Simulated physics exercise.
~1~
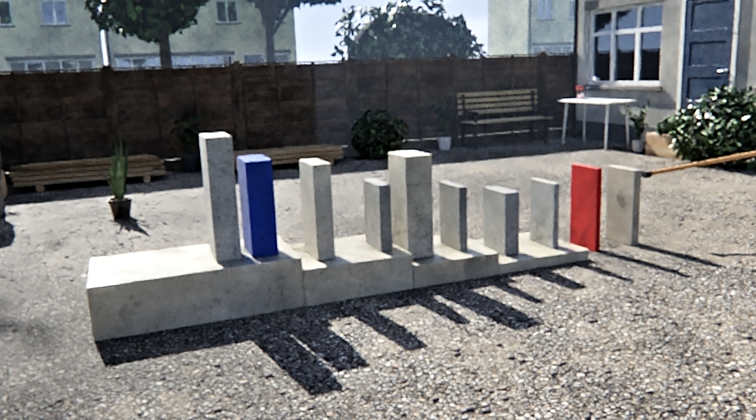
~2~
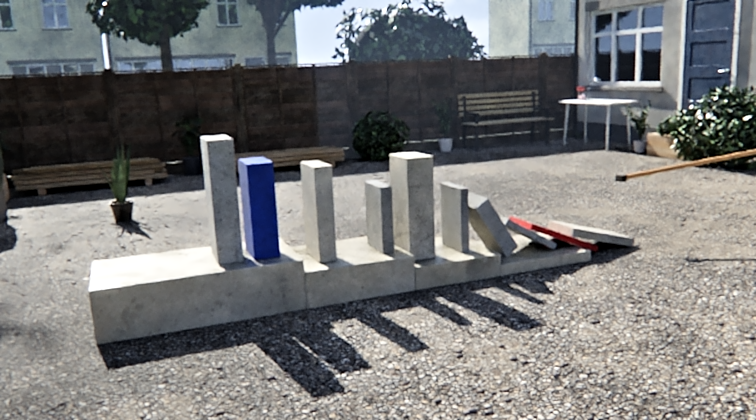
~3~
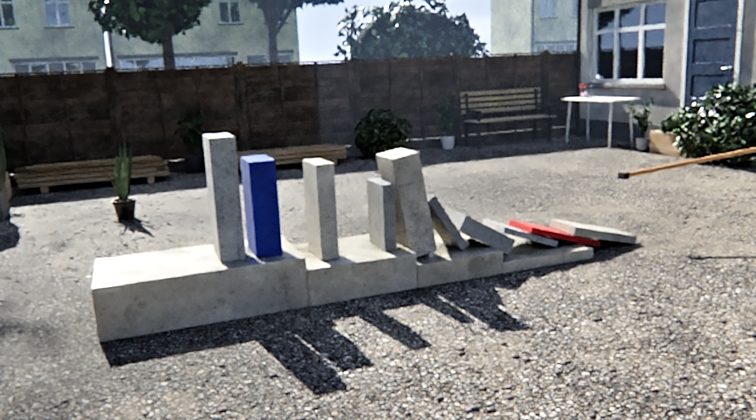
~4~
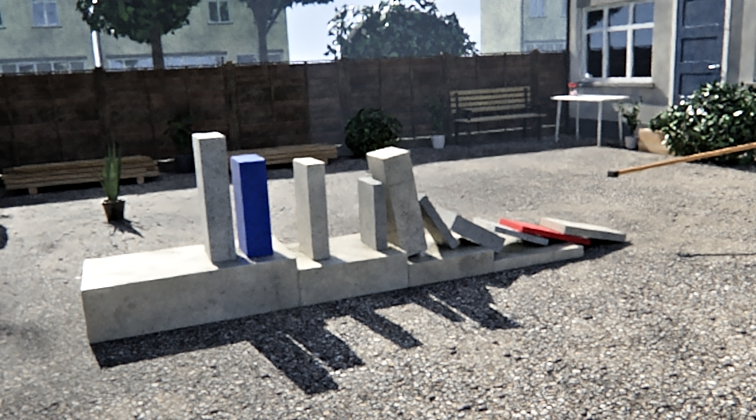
Slabs on low steps topple leftward from the red end, while the blue one stays standing.
